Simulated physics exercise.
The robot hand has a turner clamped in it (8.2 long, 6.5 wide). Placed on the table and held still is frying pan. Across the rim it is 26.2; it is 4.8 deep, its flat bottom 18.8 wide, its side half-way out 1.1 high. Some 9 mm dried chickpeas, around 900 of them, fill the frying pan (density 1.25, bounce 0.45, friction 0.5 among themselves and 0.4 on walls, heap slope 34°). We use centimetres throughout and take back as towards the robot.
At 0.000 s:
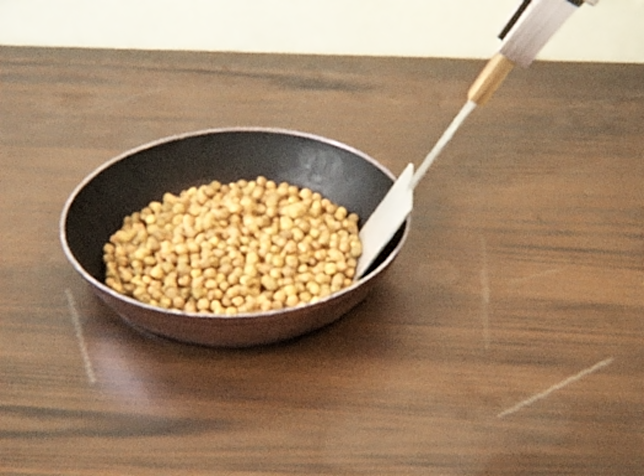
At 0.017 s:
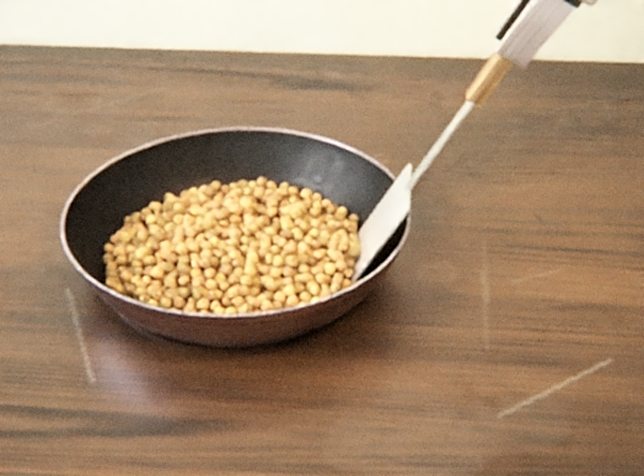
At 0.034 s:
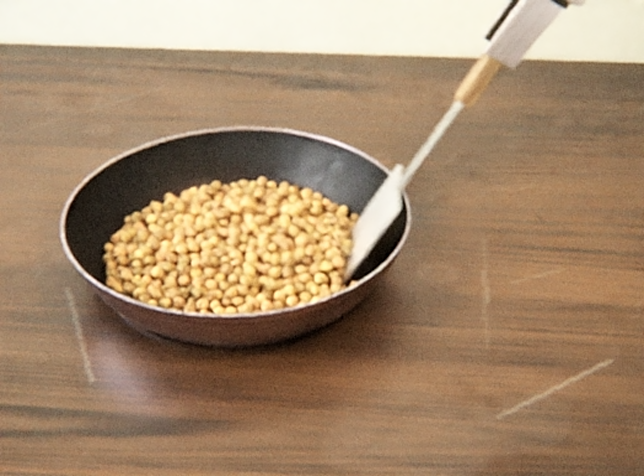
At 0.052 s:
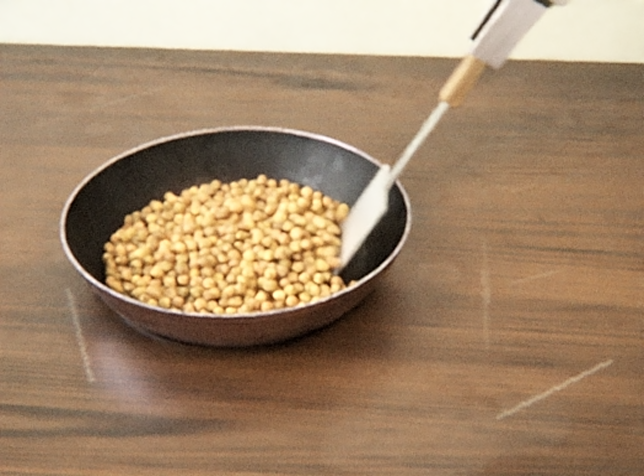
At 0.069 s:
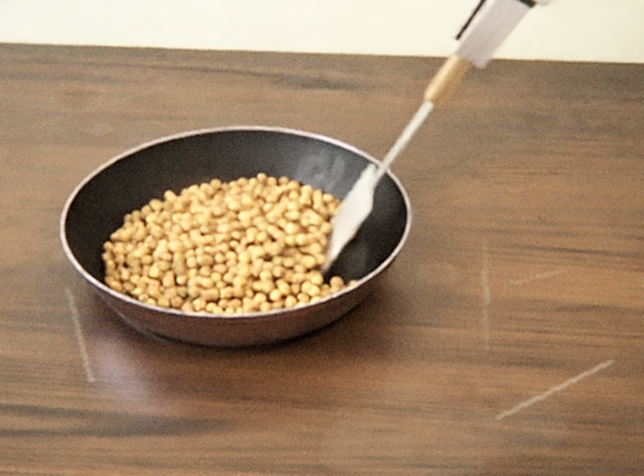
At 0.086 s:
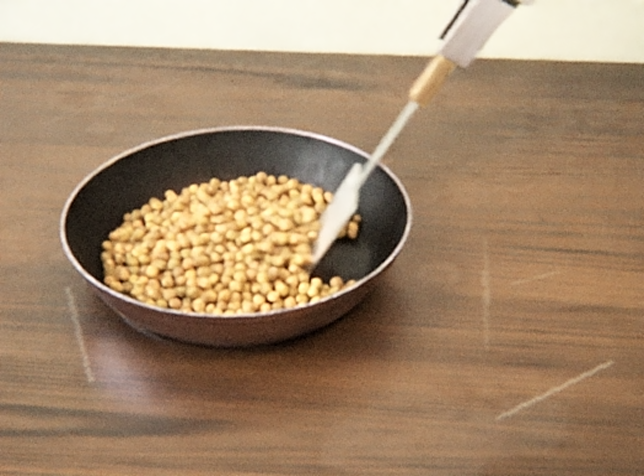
A white turner held by a robot hand rested at the right side of a dark frying pan full of beans, then slid left into them, pushing some aside and baring a patch of pan.
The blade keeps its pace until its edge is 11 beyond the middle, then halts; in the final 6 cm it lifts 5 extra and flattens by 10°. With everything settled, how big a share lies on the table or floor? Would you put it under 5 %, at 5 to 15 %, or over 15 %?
I would say 5 to 15 %.
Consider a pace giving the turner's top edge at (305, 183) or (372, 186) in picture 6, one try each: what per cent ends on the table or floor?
First try about 15 %, second try about 5 %.
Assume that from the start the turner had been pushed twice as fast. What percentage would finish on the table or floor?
Then about 20 per cent.
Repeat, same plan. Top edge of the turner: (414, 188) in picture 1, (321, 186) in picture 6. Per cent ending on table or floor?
Roughly 20 percent ends up there.
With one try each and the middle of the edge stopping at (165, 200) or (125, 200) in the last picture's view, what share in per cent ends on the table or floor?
I'd say some 0 per cent, then some 5 per cent.
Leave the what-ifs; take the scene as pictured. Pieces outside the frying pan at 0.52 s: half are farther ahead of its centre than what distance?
I'd put it at some 22 centimetres.
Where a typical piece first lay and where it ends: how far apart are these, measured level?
About 3 centimetres.
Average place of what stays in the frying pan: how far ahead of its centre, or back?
3.5 cm ahead.
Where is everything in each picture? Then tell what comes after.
In the first frame, turner top edge at (411, 186), sloping 60°; upper third of the load around (241, 243), from x 110 to 355, top at y 180; 900 in the frying pan.
In the second frame, turner top edge at (409, 186), sloping 60°; upper third of the load around (244, 242), from x 110 to 355, top at y 180.
In the third frame, turner top edge at (399, 186), sloping 60°; upper third of the load around (247, 242), from x 110 to 355, top at y 180.
In the fourth frame, turner top edge at (385, 187), sloping 60°; upper third of the load around (250, 239), from x 110 to 355, top at y 180.
In the fifth frame, turner top edge at (371, 186), sloping 60°; upper third of the load around (248, 237), from x 105 to 355, top at y 180.
In the sixth frame, turner top edge at (357, 186), sloping 60°; upper third of the load around (247, 237), from x 105 to 355, top at y 180; 900 in the frying pan.
After 0.18 s, sloping 60°, highest piece 4 above the table; 900 in the frying pan.
After 0.27 s, sloping 57°, highest piece 6 above the table; 900 in the frying pan.
After 0.52 s, sloping 50°, highest piece 9 above the table; 804 in the frying pan, 63 on the table or floor, 33 on the blade or in flight.
After 1.57 s, sloping 50°, highest piece 4 above the table; 804 in the frying pan, 96 on the table or floor.
At rest, 804 in the frying pan, 96 on the table or floor. That is 11 % on the table or floor.
